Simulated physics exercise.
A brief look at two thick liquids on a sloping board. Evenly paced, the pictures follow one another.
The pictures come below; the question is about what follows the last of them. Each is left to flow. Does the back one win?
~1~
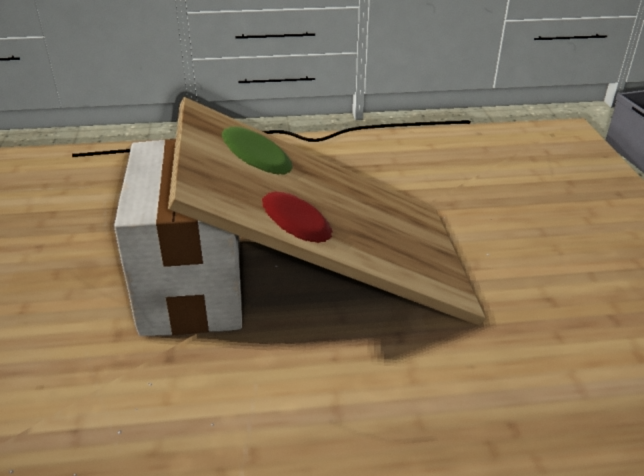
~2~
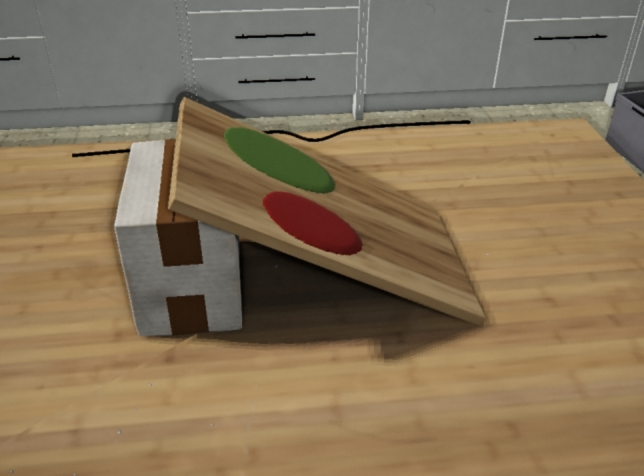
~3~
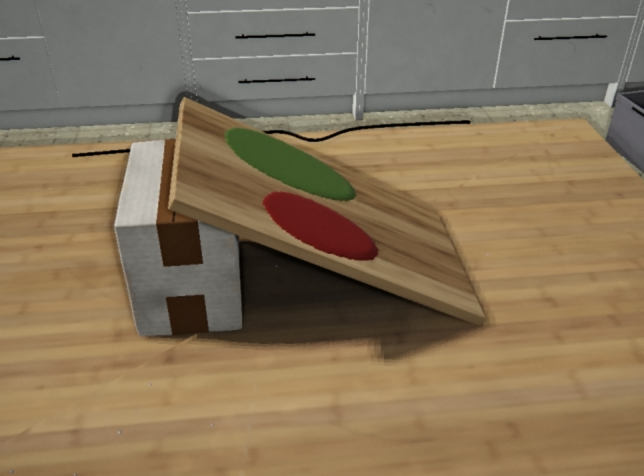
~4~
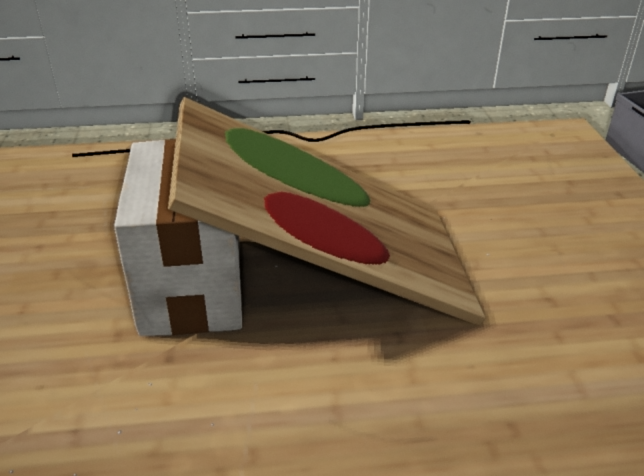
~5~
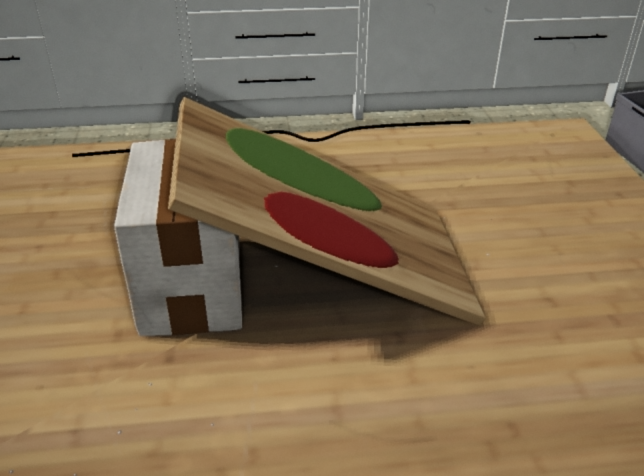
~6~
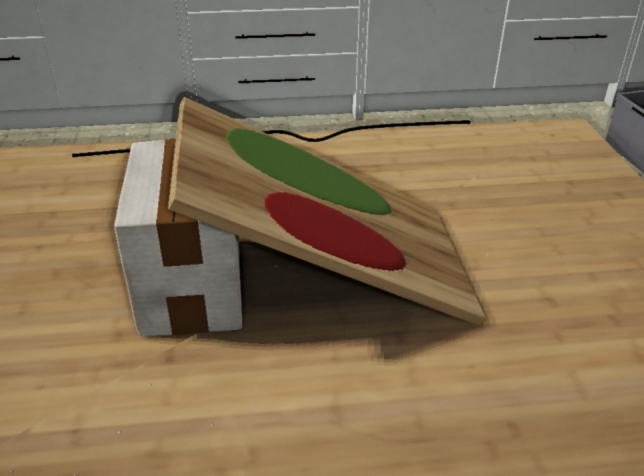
Yes.
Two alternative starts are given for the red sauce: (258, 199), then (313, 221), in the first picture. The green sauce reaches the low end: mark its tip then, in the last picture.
(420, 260) and (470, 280).
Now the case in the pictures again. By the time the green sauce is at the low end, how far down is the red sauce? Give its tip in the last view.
In the last picture its tip is at about (446, 275).
Shortly, the red sauce is three quarters of the way down; the green sauce is close to the edge.
Then, the red sauce is close to the edge; the green sauce is close to the edge.
At the finish, the red sauce is close to the edge; the green sauce is at the low edge.
